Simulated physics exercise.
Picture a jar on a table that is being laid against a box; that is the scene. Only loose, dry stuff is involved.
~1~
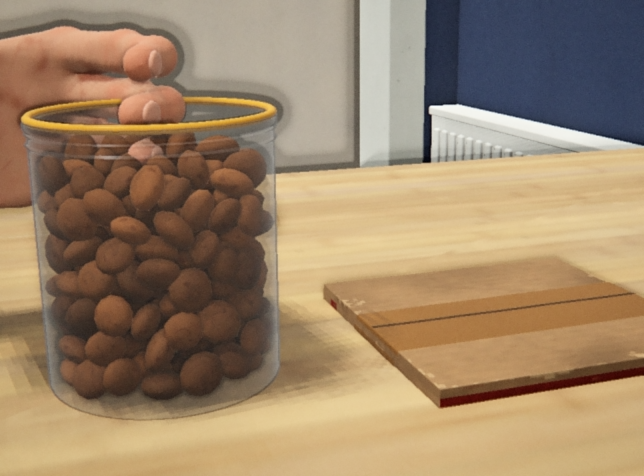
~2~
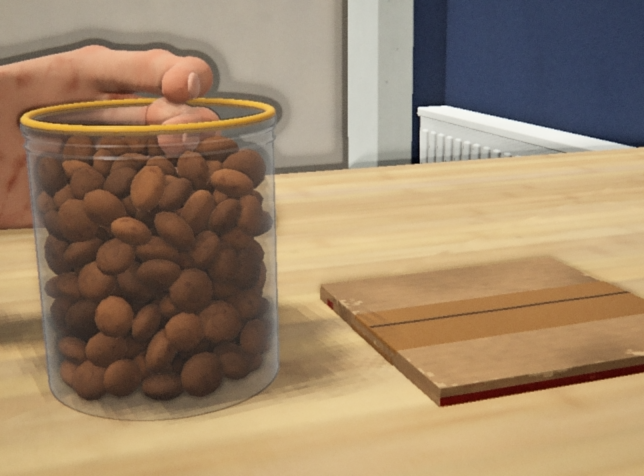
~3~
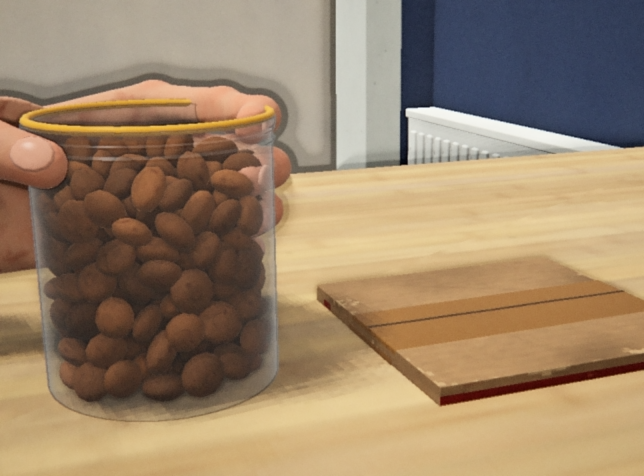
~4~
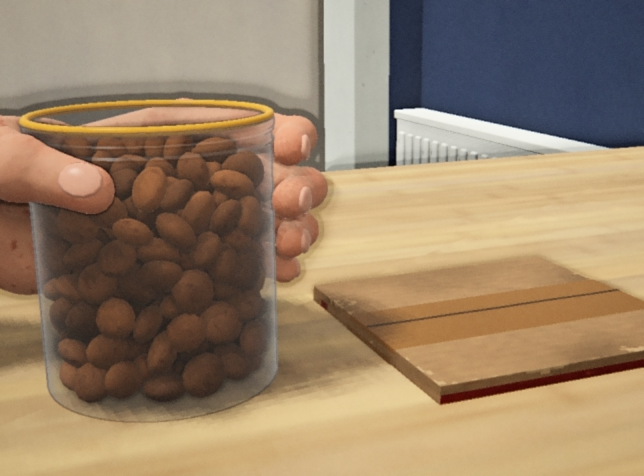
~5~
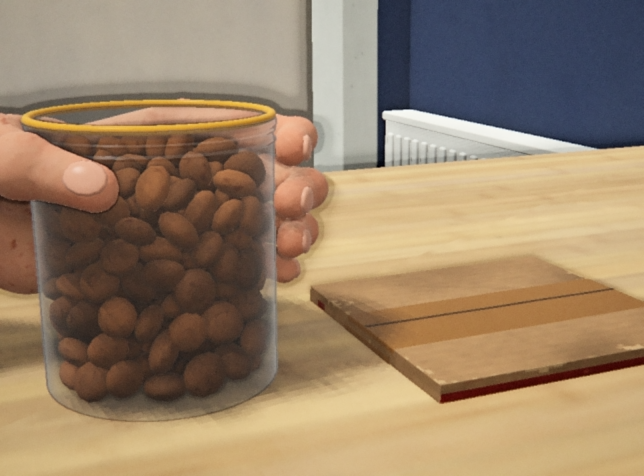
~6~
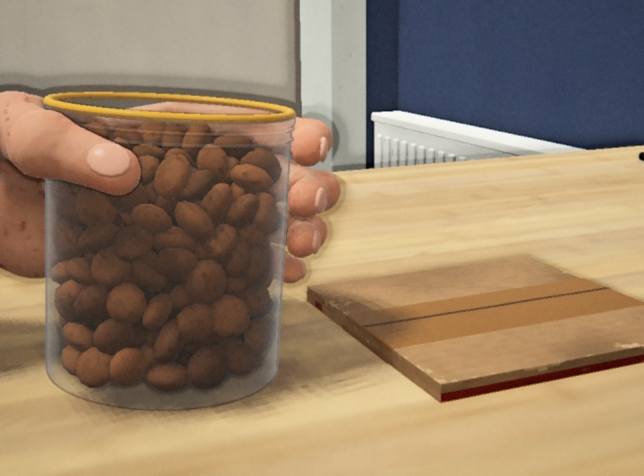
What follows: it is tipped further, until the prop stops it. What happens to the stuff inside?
Well, the load gets out, some of it.
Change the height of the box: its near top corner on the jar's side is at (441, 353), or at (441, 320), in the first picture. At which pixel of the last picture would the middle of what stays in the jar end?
Case 1: (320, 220); case 2: (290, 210).
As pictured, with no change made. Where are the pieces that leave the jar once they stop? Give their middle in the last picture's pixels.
Once it settles, the centre lies close to (516, 291).
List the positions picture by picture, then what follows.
Jar at (160, 245), nearly full of bits of dog kibble; box at (509, 319), its top about level with the jar's foot, in the first picture.
Jar at (159, 246), upright; rim at (266, 109); top of the contents at (166, 188), in the second picture.
Jar at (158, 246), upright; rim at (264, 110); box at (503, 317), in the third picture.
Jar at (158, 247), upright; rim at (263, 110); top of the contents at (164, 189), in the fourth picture.
Jar at (158, 247), upright; rim at (265, 111); box at (496, 316), in the fifth picture.
Jar at (168, 238), leaning 5°; rim at (283, 111); box at (493, 315), its top about level with the jar's foot, in the sixth picture.
Then, 0.47 s past the last view, the jar leans 33°; everything is still inside.
Then, 0.97 s past the last view, the jar leans 62°; everything is still inside.
Then, 1.56 s past the last view, the jar rests on the box at 79°; a small part of the bits of dog kibble out of it.
Finally, the jar rests on the box at 79°; a small part of the bits of dog kibble out of it.
